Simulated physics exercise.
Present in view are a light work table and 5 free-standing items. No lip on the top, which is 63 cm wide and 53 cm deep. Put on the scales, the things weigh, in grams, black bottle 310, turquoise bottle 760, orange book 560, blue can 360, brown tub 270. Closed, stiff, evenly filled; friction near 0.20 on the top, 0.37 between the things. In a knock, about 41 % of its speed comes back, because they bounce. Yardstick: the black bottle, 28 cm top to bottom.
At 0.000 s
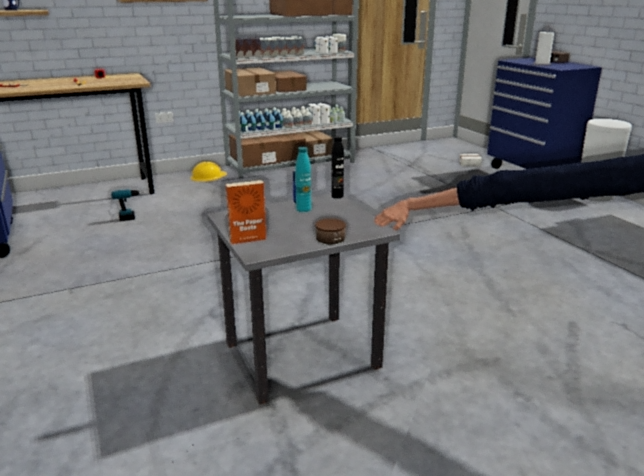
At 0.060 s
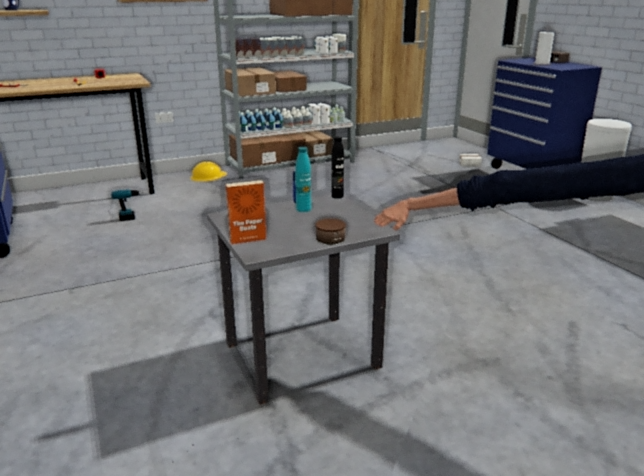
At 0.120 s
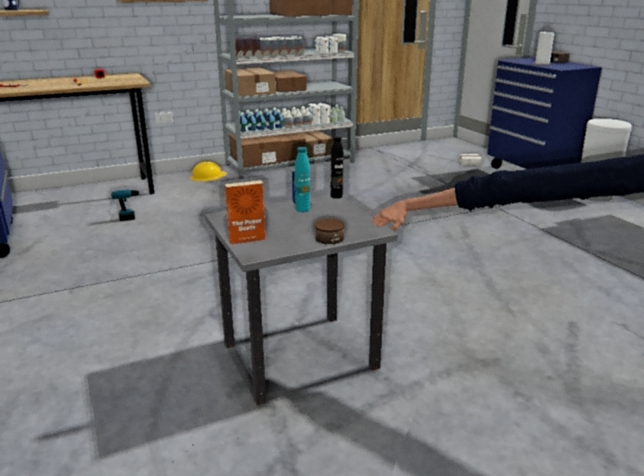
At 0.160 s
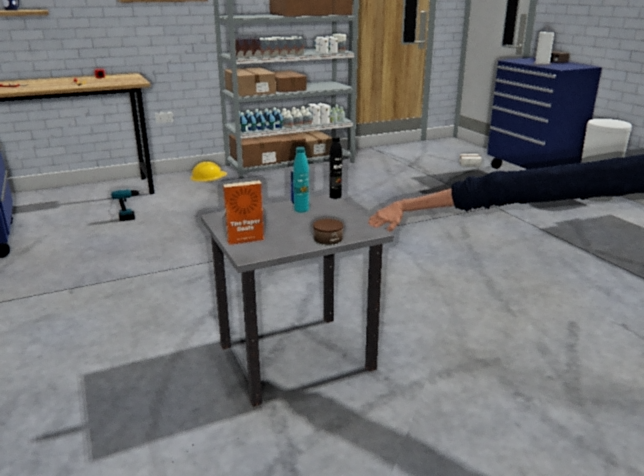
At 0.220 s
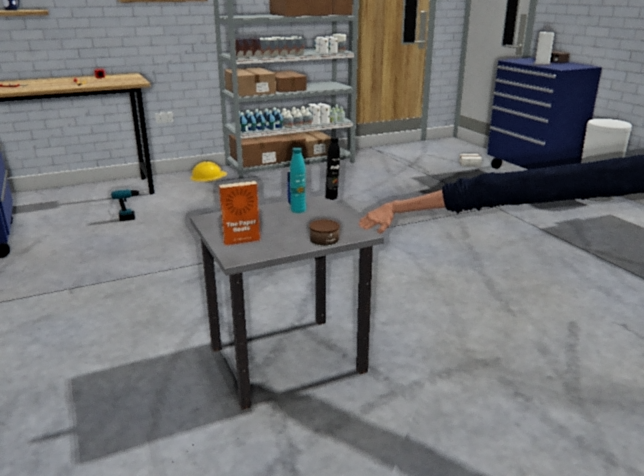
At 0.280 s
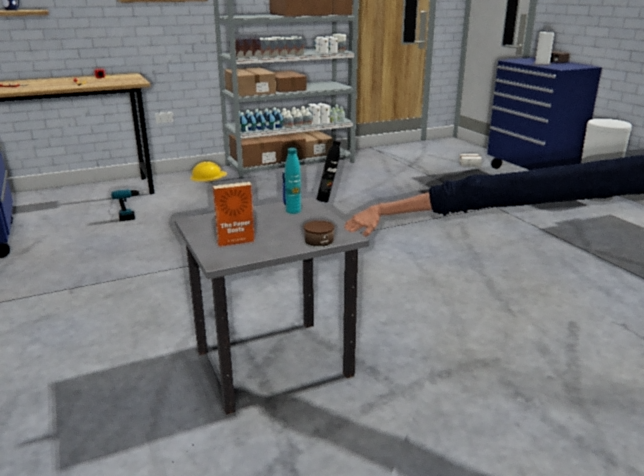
A small grey table slides left, slowly and then faster, as an outstretched hand pushes at its right edge, carrying an orange book, turquoise bottle and brown tub along; then the black bottle at the back tilts right.
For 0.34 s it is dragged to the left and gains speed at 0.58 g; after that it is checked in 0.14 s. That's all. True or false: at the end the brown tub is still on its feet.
True.
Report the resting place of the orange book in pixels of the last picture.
At about (153, 228).
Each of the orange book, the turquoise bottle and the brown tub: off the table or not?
Outcome: The orange book remains on its support; the turquoise bottle remains on its support; the brown tub remains on its support.
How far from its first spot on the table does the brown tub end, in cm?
I'd say about 13 cm between start and finish.
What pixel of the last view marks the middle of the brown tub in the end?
It stops at about (246, 248).
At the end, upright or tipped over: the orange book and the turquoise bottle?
In the last frame the orange book remains up and the turquoise bottle does not stay up.
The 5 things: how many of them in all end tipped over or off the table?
The count is 3.
After 0.38 s, table shifted 29 cm; brown tub moved 19 cm near (306, 236); orange book moved 19 cm; turquoise bottle moved 19 cm.
After 0.68 s, table shifted 46 cm; blue can now off the table; brown tub moved 17 cm near (257, 246); turquoise bottle 7° off upright.
After 0.98 s, table shifted 46 cm; brown tub moved 13 cm near (246, 248); turquoise bottle 43° off upright; orange book moved 12 cm.
In the end (1.7 s), off the table and tipped over, black bottle; off the table but upright, blue can; toppled on the table, turquoise bottle; not toppled but over 5 cm from the start, orange book and brown tub. At the end, from the last picture's camera, brown tub near (246, 248).
